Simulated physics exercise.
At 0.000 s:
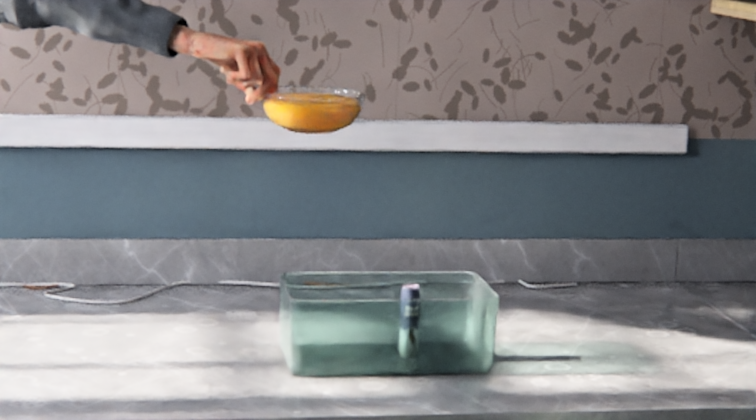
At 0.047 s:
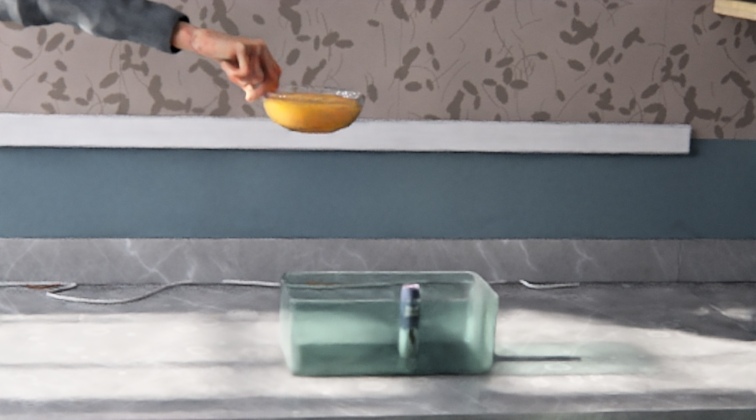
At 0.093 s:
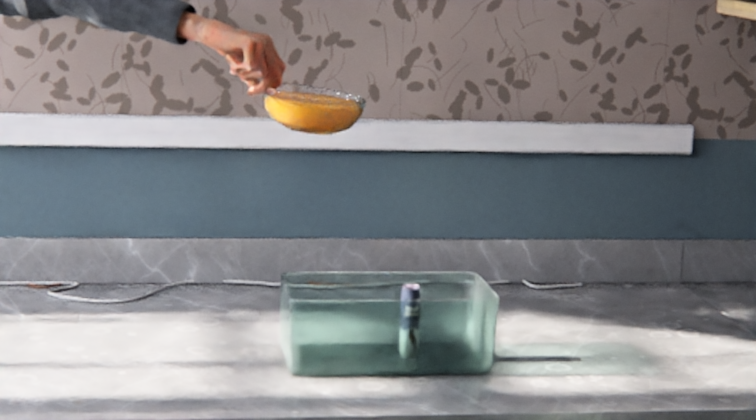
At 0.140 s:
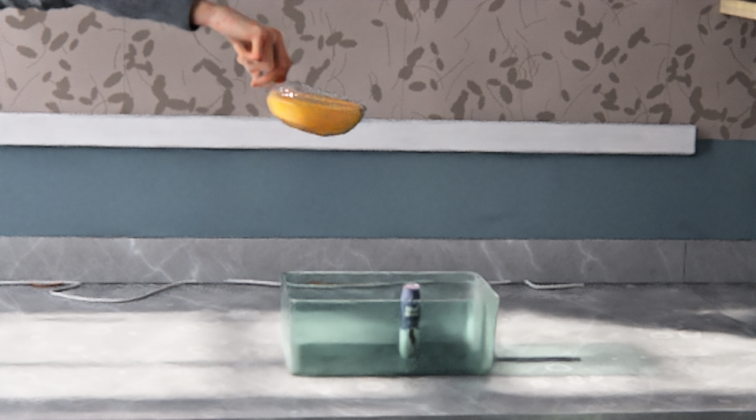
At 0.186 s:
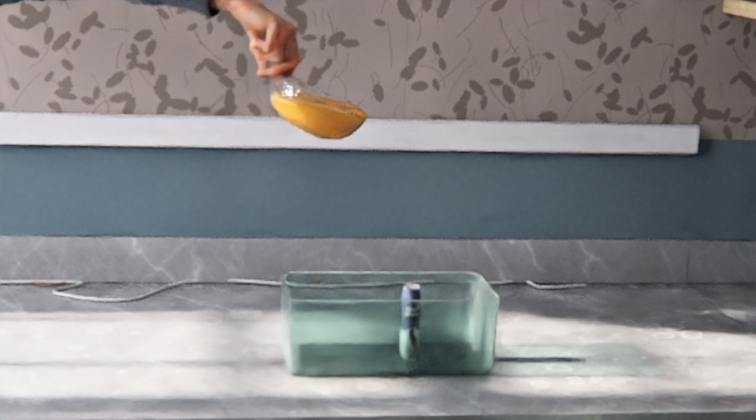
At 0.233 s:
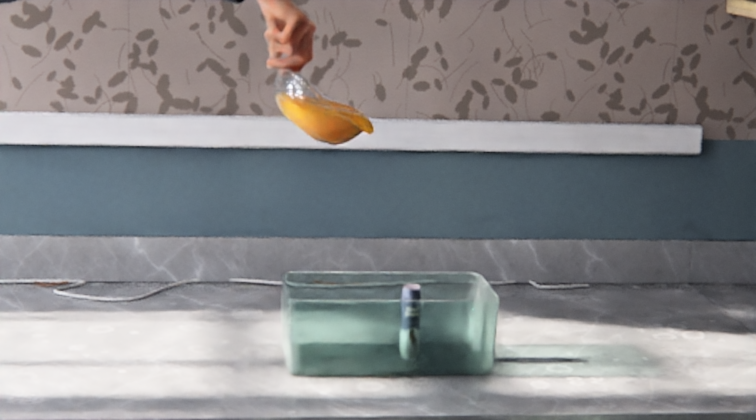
To begin with, a hand holds a clear round bowl of orange juice almost level above a long, greenish see-through basin with a small tin standing in it. The hand then swings up and to the right, tilting the bowl steadily down to the right, and the juice shifts to the lowered rim and begins to edge over it.
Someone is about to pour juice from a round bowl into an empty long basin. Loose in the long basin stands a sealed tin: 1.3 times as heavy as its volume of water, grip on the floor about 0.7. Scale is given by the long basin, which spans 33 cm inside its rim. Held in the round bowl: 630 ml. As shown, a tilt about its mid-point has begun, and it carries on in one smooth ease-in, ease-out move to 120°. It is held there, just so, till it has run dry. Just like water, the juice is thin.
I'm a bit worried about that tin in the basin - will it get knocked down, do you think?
No, it should stay standing.
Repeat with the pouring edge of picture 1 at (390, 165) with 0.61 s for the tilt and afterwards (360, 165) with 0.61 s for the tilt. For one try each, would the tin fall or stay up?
In the first try it remains standing; in the second it comes down.
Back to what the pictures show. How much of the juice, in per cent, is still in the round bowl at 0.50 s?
Around 0 in a hundred.
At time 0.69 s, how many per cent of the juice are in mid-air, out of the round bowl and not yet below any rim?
About 5 % of the total.
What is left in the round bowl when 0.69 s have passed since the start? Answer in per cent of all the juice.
0 %.
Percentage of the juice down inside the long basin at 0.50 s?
I'd estimate some 26 percent of the liquid.
By 0.50 s the tilt is 110° and 0 per cent is still to pour; the tin stands where it began.
By 0.69 s the tilt is 120° and 0 per cent is still to pour; the tin stands 1 cm from where it began.
By 0.89 s the tilt is 120° and 0 per cent is still to pour; the tin leans 4°.
By 1.11 s the tilt is 120° and 0 per cent is still to pour; the tin stands 1 cm from where it began.
At rest the tin stands where it began.
